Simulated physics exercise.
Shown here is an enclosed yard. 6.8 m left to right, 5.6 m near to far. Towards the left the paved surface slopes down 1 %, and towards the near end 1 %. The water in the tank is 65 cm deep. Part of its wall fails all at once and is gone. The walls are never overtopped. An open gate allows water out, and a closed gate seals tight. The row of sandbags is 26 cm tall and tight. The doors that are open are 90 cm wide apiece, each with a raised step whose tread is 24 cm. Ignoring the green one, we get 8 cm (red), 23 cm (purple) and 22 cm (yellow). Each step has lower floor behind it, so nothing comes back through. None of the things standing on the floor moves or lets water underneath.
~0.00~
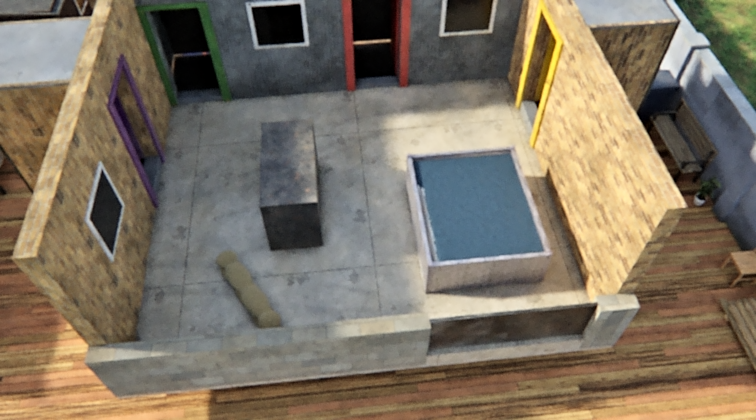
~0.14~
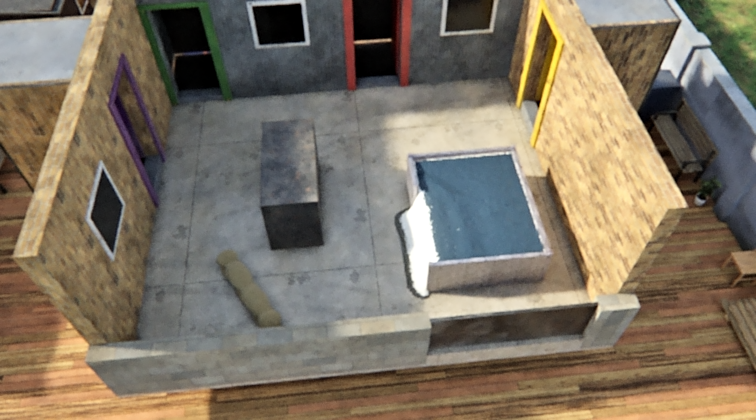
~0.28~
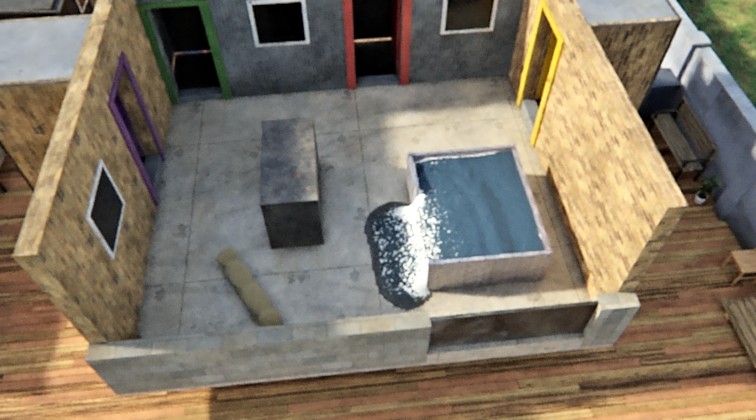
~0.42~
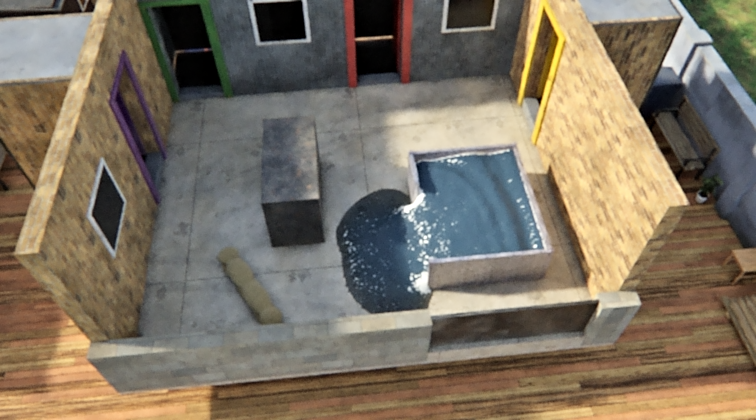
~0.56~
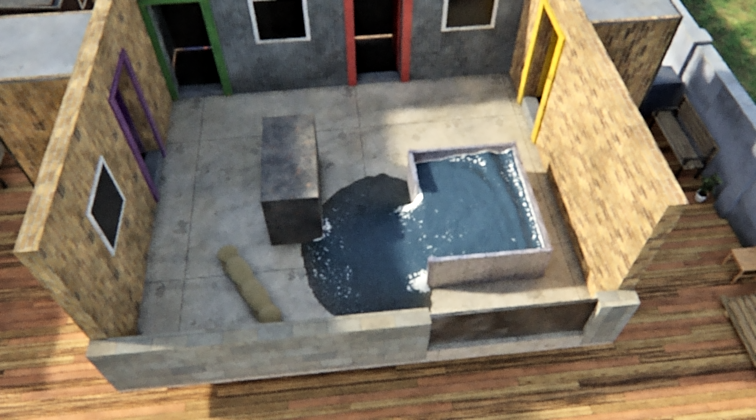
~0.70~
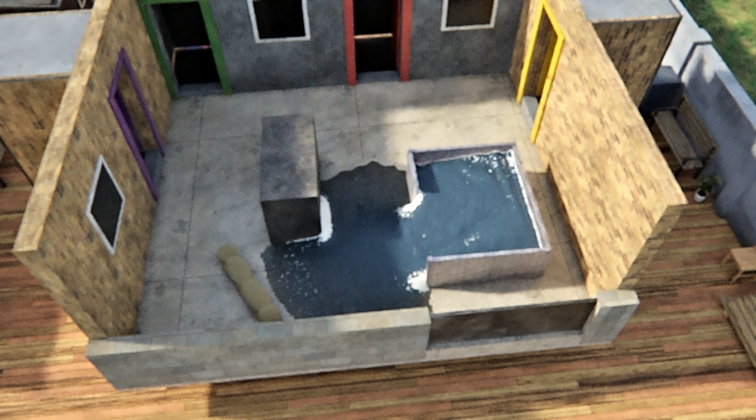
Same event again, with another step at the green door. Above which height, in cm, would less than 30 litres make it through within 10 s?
Above roughly 12.5 cm.
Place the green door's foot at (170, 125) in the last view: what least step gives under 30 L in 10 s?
Minimum: About 10.5 cm.
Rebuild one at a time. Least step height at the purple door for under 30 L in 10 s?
Purple door, minimum about 7.0 cm.
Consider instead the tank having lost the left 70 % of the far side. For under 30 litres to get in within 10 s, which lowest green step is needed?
Then 9.5 cm.
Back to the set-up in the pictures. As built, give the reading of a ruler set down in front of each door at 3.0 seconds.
Red door 10 cm, purple door 9 cm, green door 0 cm, yellow door 0 cm.
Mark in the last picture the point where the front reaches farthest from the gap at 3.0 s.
In the last picture, around (172, 105).
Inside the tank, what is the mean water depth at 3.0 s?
Mean depth: Approx. 19 cm.
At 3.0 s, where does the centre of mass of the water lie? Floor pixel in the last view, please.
Look at about (335, 238) in the last view.
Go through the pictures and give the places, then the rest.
In the first frame, the tank at (474, 205) is whole and still, 65 cm deep; the green door at (188, 61) is dry.
In the second frame, the gap is at (423, 242), the front 0.2 m out at (412, 284); the back of the tank holds 65 cm.
In the third frame, the front is at (372, 235), 0.8 m from the gap at (423, 241); 1.2 m2 of floor is wet, 65 cm left at the back.
In the fourth frame, the gap is at (423, 240), the front 1.3 m out at (344, 249); the back of the tank holds 61 cm.
In the fifth frame, the gap is at (423, 239), the front 1.9 m out at (307, 254); the back of the tank holds 54 cm.
In the sixth frame, water pours out at (422, 238) and has run 2.5 m, to (269, 257); about 6 cm deep outside, 56 cm at the back; 3.4 m in a straight line remain to the green door at (189, 55).
After 1.4 s water covers 25 % of the floor, deepest (44 cm) near (261, 287); it has not reached the green door.
After 3.0 s water covers 65 % of the floor, deepest (30 cm) near (261, 287); it has not reached the green door.
After 10.0 s water covers 95 % of the floor, deepest (14 cm) near (514, 129); 6 cm at the green door, 32 litres in over its 12 cm step.
At the green door as built, the water arrived by 3.3 s and peaked near 19 cm at 4.8 s.
Run again over the same 10 s with other heights there, 44 litres in over 11 cm, 10 litres over 15 cm. The limit of 30 litres is kept from about 12.5 cm up.
